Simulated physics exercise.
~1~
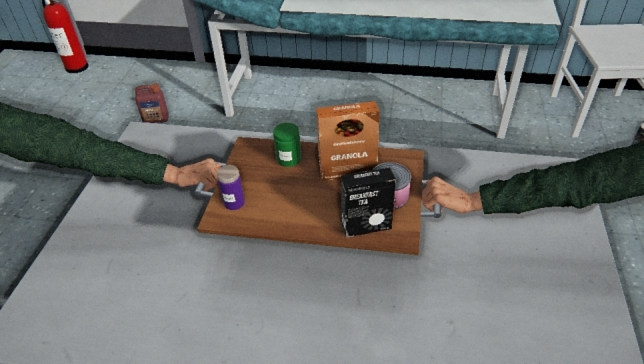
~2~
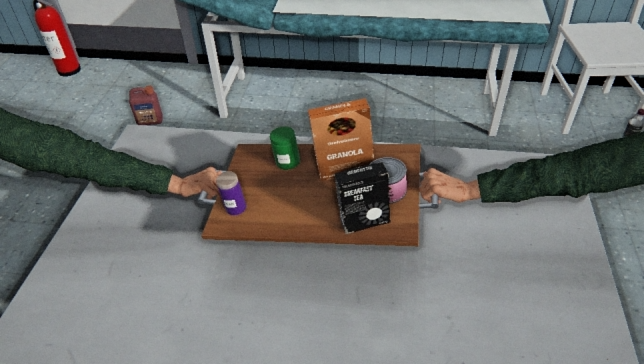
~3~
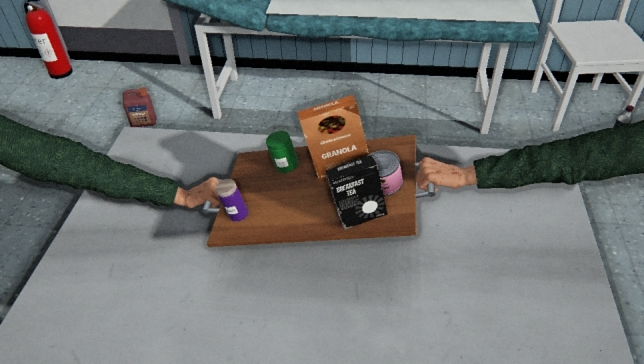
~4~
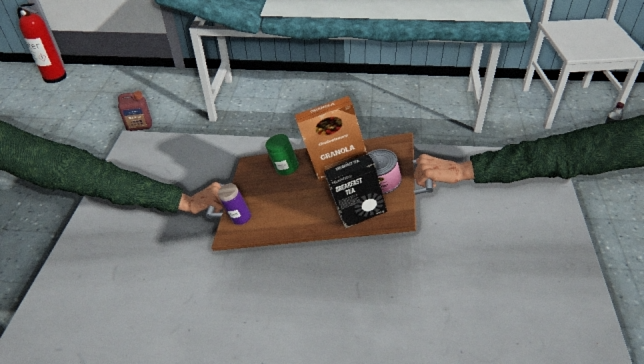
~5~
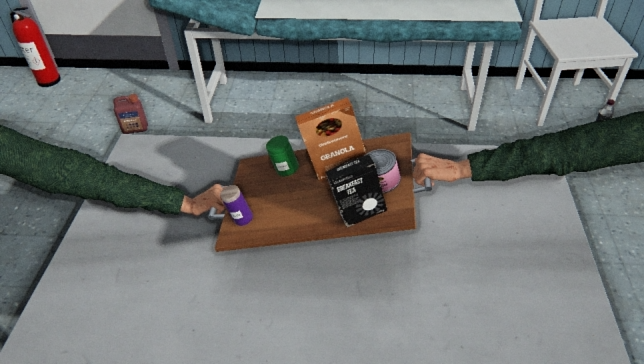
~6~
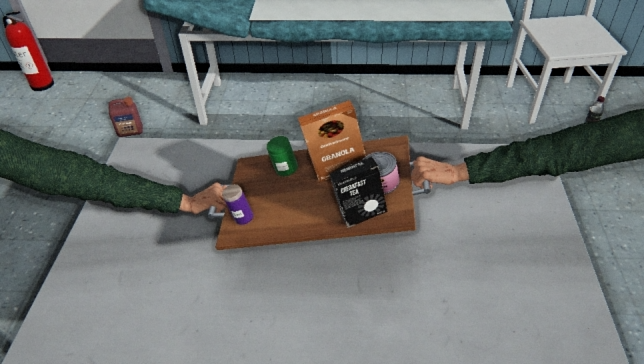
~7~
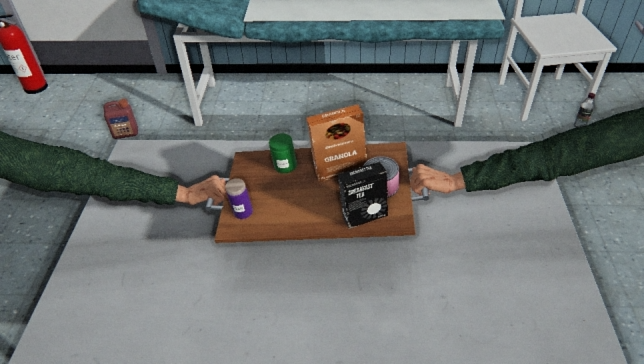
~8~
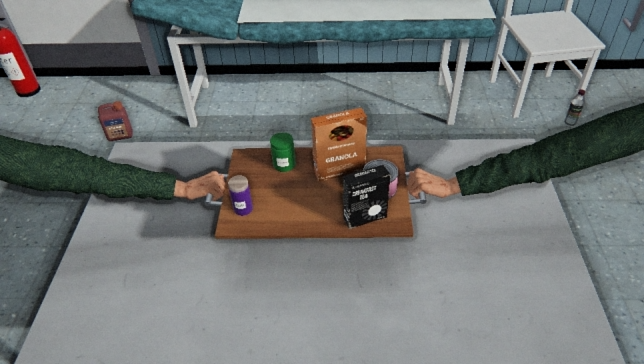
Two green-sleeved arms reach in from either side to hold a flat wooden tray above a grey table, seen from above in a room with blue panelled walls. On the tray stand a purple shaker at the left, a green jar, a tall orange granola packet behind, and a black tea packet in front of a pink tub. The hands dip the tray's left edge, and the items lean with it while the view drifts slightly sideways. The hands then bring the tray gradually back to level. All five items finish upright, still in place.
